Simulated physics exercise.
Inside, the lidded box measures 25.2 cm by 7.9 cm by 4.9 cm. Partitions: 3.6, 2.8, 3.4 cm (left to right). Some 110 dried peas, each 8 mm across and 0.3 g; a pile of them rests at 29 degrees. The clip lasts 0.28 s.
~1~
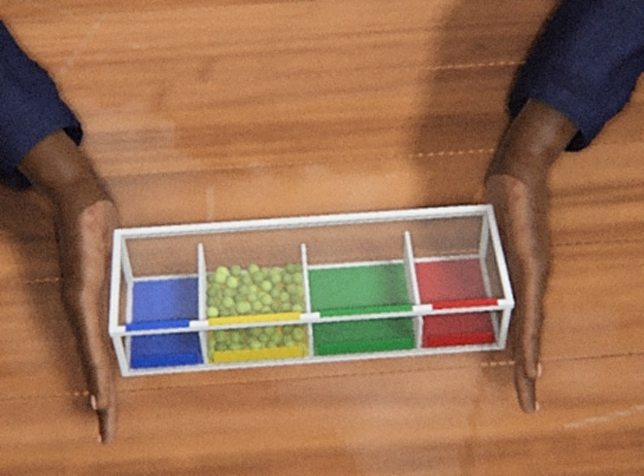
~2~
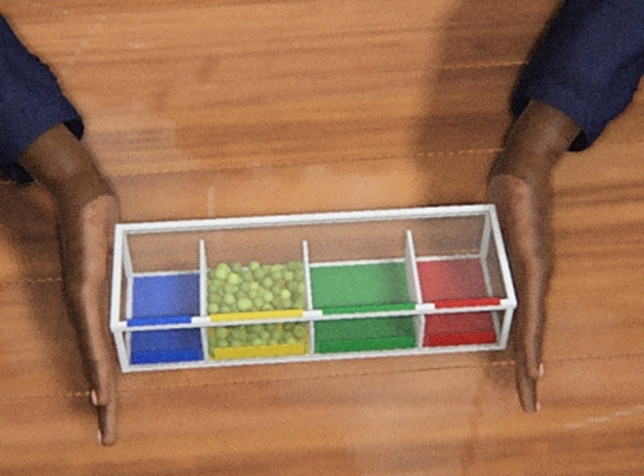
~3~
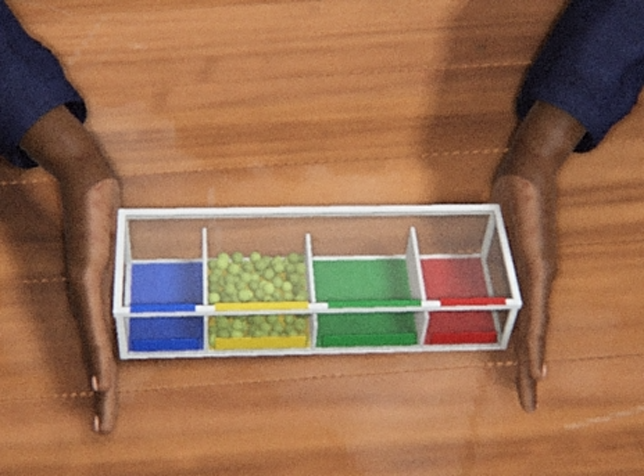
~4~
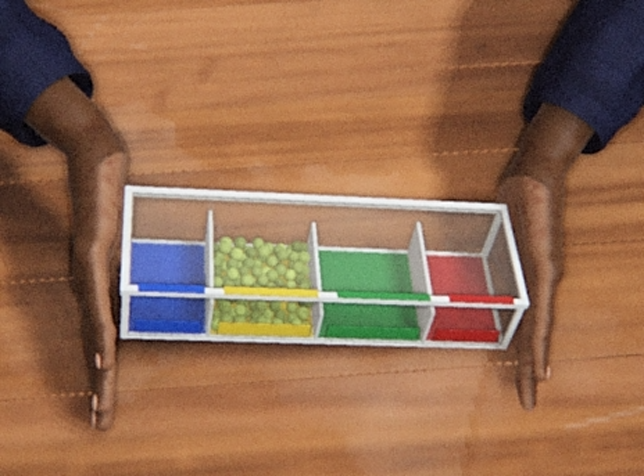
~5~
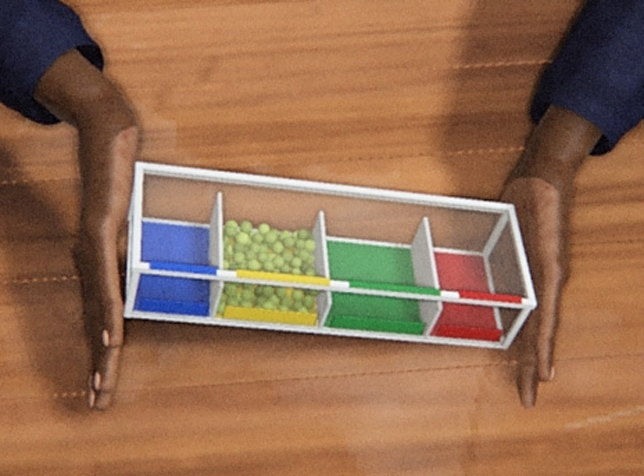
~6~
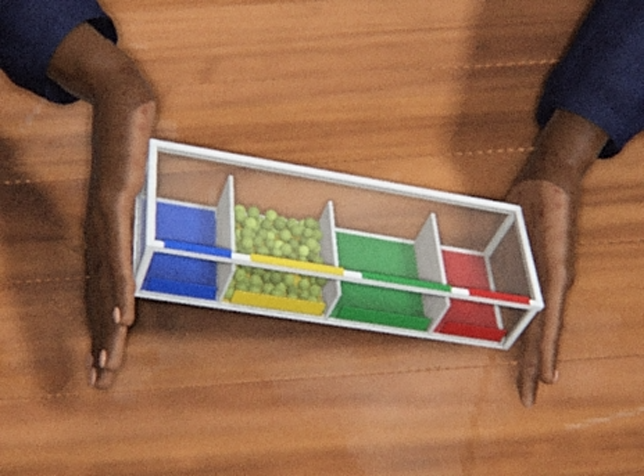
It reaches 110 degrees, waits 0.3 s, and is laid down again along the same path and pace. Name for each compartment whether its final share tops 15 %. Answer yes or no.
Red compartment: Yes; blue compartment: No; green compartment: No; yellow compartment: No.
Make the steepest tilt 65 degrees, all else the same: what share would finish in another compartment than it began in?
About 5 per cent.
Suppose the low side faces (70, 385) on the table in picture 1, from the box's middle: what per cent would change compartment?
Some 30 per cent.
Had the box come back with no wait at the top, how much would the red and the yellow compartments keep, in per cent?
In that case red 95, yellow 0.
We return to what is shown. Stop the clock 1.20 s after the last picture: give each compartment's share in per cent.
Red 80; blue 0; green 20; yellow 0.
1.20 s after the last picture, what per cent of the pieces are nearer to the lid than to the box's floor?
Some 90 per cent.
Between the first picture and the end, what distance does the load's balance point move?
Roughly 14.5 cm.
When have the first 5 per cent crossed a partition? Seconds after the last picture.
Near 0.80 s.
Then, 1.20 s after the last picture, tilt 110 degrees; red 80 %, green 20 %.
Then, 2.00 s after the last picture, tilt 55 degrees; red 100 %.
Then, 2.82 s after the last picture, tilt 0 degrees; red 100 %.
In the end, red 100 %, blue 0 %, green 0 %, yellow 0 %.
